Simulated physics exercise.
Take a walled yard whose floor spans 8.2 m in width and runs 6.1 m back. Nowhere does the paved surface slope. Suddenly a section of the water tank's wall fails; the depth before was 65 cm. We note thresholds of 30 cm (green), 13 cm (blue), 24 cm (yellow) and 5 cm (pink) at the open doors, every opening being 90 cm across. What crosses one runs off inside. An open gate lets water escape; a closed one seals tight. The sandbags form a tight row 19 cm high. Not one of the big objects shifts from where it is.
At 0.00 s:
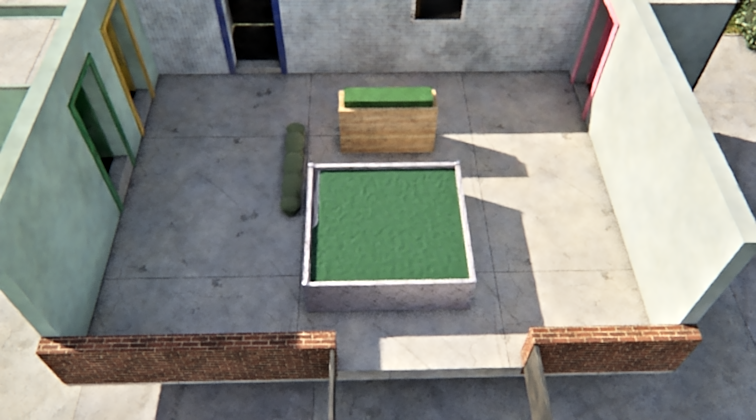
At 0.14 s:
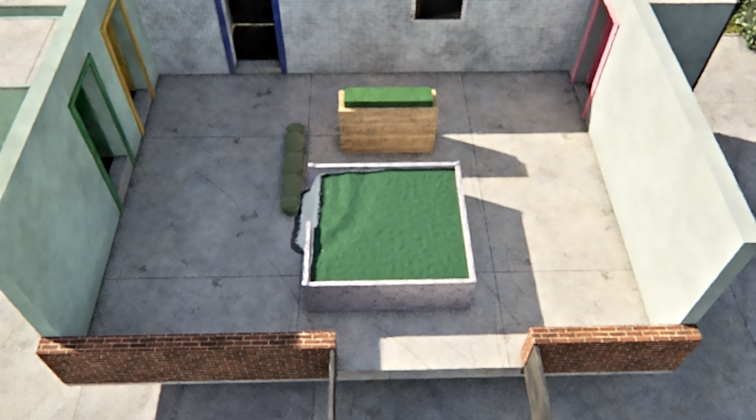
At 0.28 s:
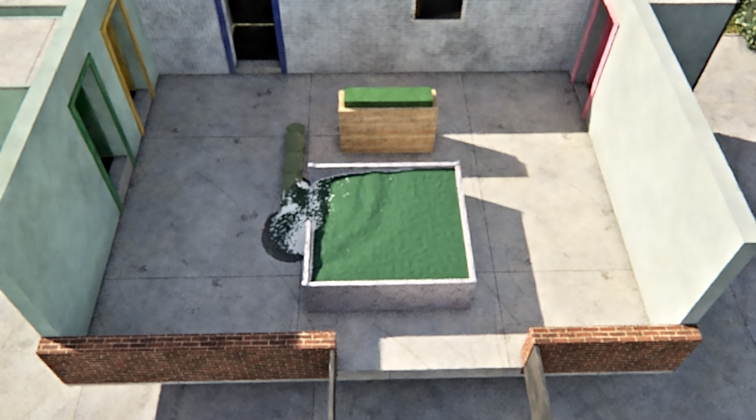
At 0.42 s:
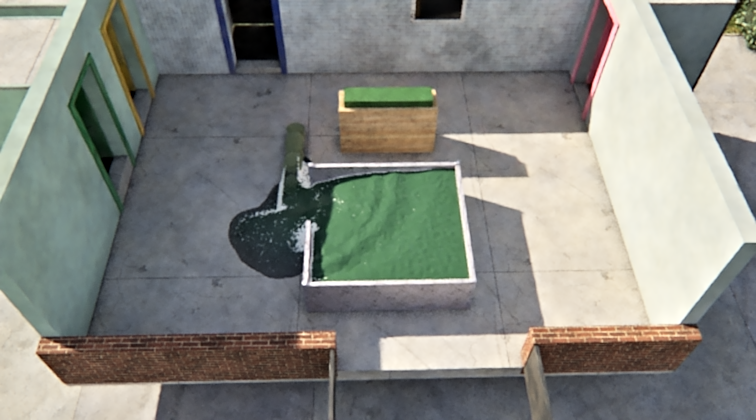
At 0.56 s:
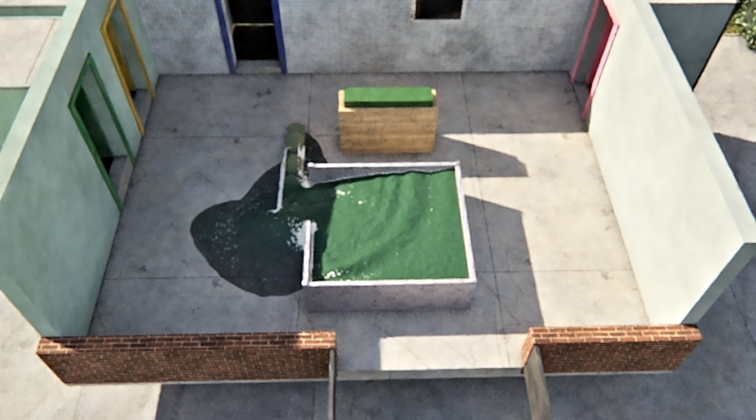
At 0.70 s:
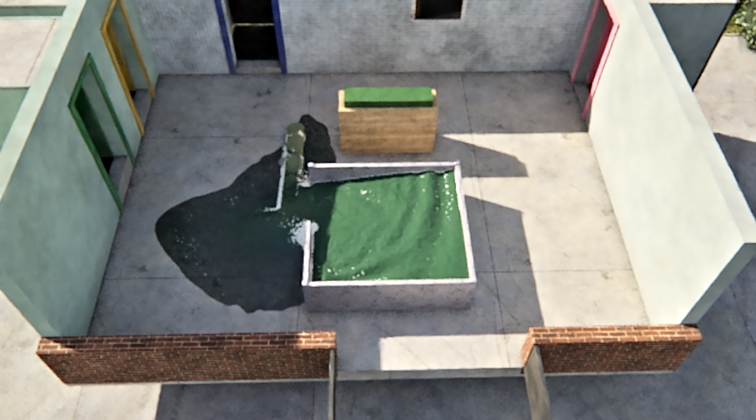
Dark green water bursts through the tank's left wall and spreads across the paved yard.
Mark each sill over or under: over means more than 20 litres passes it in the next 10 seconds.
Green door - under; blue door - under; yellow door - under; pink door - under.
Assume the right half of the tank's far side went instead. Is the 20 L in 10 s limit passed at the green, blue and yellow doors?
Green door doesn't reach it, blue door doesn't reach it, yellow door doesn't reach it.
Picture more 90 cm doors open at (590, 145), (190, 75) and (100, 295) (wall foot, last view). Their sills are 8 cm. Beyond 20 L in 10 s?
Result in order - not enough, more than that, more than that.
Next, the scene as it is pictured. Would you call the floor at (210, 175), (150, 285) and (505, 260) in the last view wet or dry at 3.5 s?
Respectively: Got hit, got hit, was missed.
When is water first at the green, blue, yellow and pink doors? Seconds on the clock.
The front reaches green at 1.2 s, blue at 2.6 s, yellow at 2.0 s, pink at 5.5 s.
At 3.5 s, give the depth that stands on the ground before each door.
In cm: Green 15, blue 5, yellow 9, pink 0.
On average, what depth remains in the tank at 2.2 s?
About 40 centimetres on average.
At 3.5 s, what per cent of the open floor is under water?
Covered: Roughly 40 %.
After 1.4 s water covers 25 % of the floor and is deepest (47 cm) near (307, 214); green door 11 cm at the sill, 0 L in, blue door not reached, yellow door not reached, pink door not reached.
After 2.2 s water covers 40 % of the floor and is deepest (40 cm) near (308, 206); green door 24 cm at the sill, 0 L in, blue door not reached, yellow door 7 cm at the sill, 0 L in, pink door not reached.
After 3.5 s water covers 40 % of the floor and is deepest (30 cm) near (308, 206); green door 15 cm at the sill, 0 L in, blue door 5 cm at the sill, 0 L in, yellow door 9 cm at the sill, 0 L in, pink door not reached.
After 6.0 s water covers 65 % of the floor and is deepest (21 cm) near (307, 214); green door 11 cm at the sill, 0 L in, blue door 8 cm at the sill, 1 L in, yellow door 10 cm at the sill, 0 L in, pink door 3 cm at the sill, 0 L in.
After 10.0 s water covers 90 % of the floor and is deepest (14 cm) near (307, 214); green door 8 cm at the sill, 0 L in, blue door 8 cm at the sill, 1 L in, yellow door 10 cm at the sill, 0 L in, pink door 8 cm at the sill, 6 L in.
